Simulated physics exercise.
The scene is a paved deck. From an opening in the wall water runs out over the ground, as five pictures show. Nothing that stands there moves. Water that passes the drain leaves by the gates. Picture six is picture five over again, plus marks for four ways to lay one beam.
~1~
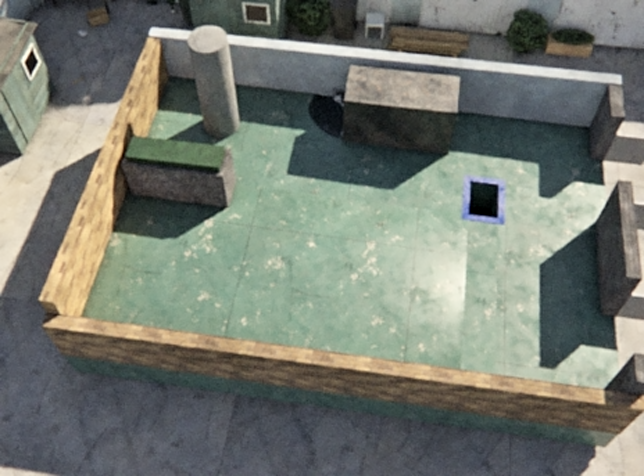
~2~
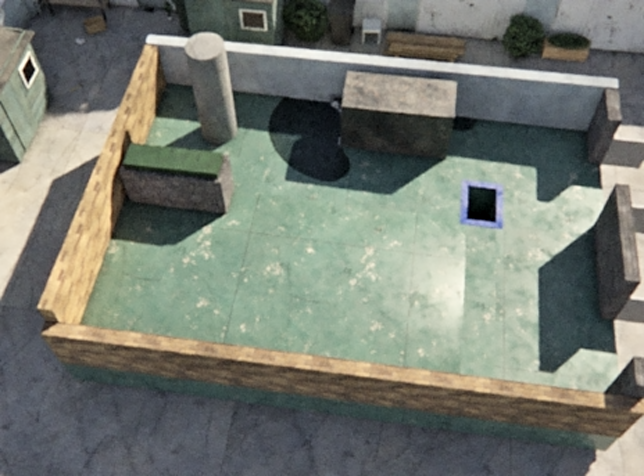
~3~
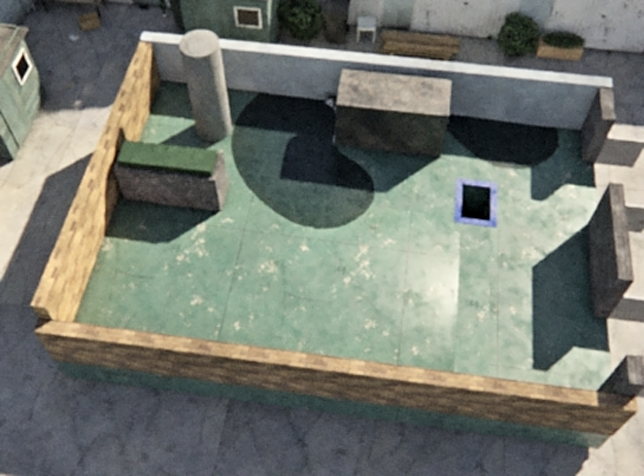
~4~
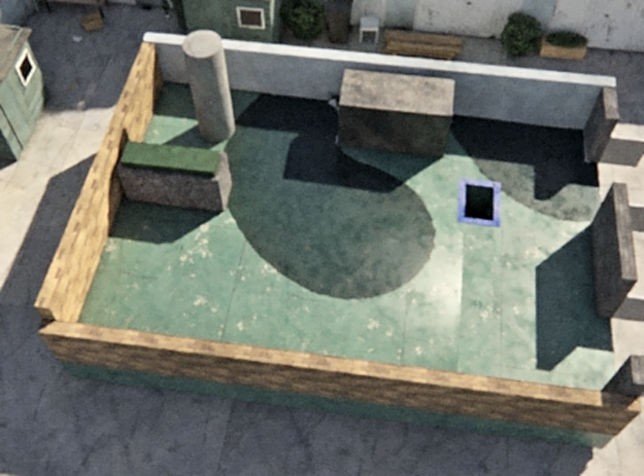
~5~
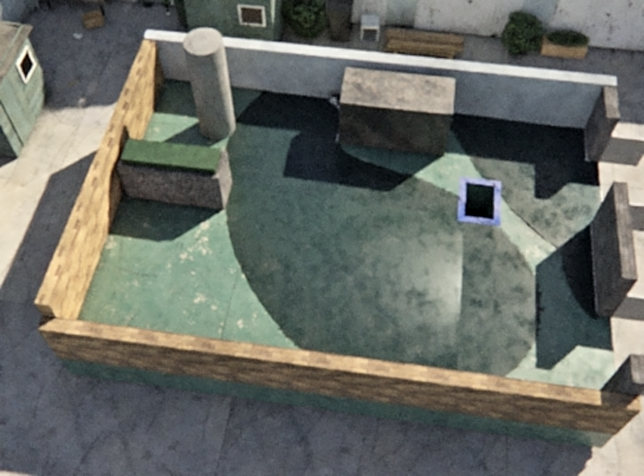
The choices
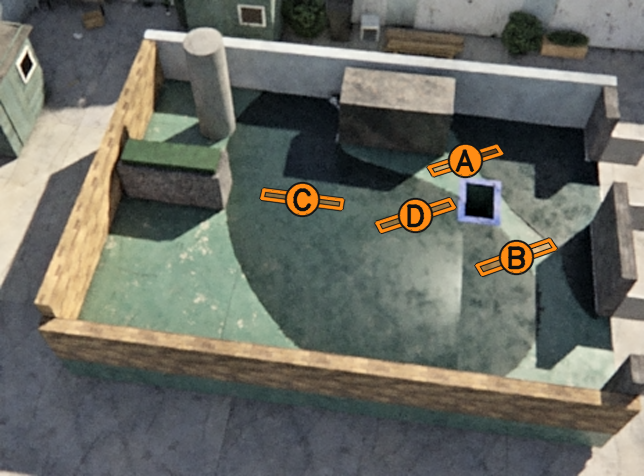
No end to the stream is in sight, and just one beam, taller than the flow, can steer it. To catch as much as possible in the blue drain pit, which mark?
Go for C.
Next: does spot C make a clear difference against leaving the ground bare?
Yes, it helps clearly.
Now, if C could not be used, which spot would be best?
That is spot D.
On the marked copy, A from (431, 171) to (499, 149); B from (479, 269) to (552, 244); C from (262, 194) to (341, 204); D from (379, 227) to (451, 203).
With A, about 2 % of the stream goes into the blue drain pit, about 98 % out by the gates.
With B, about 2 % of the stream goes into the blue drain pit, about 98 % out by the gates.
With C, about 19 % of the stream goes into the blue drain pit, about 81 % out by the gates.
With D, about 8 % of the stream goes into the blue drain pit, about 92 % out by the gates.
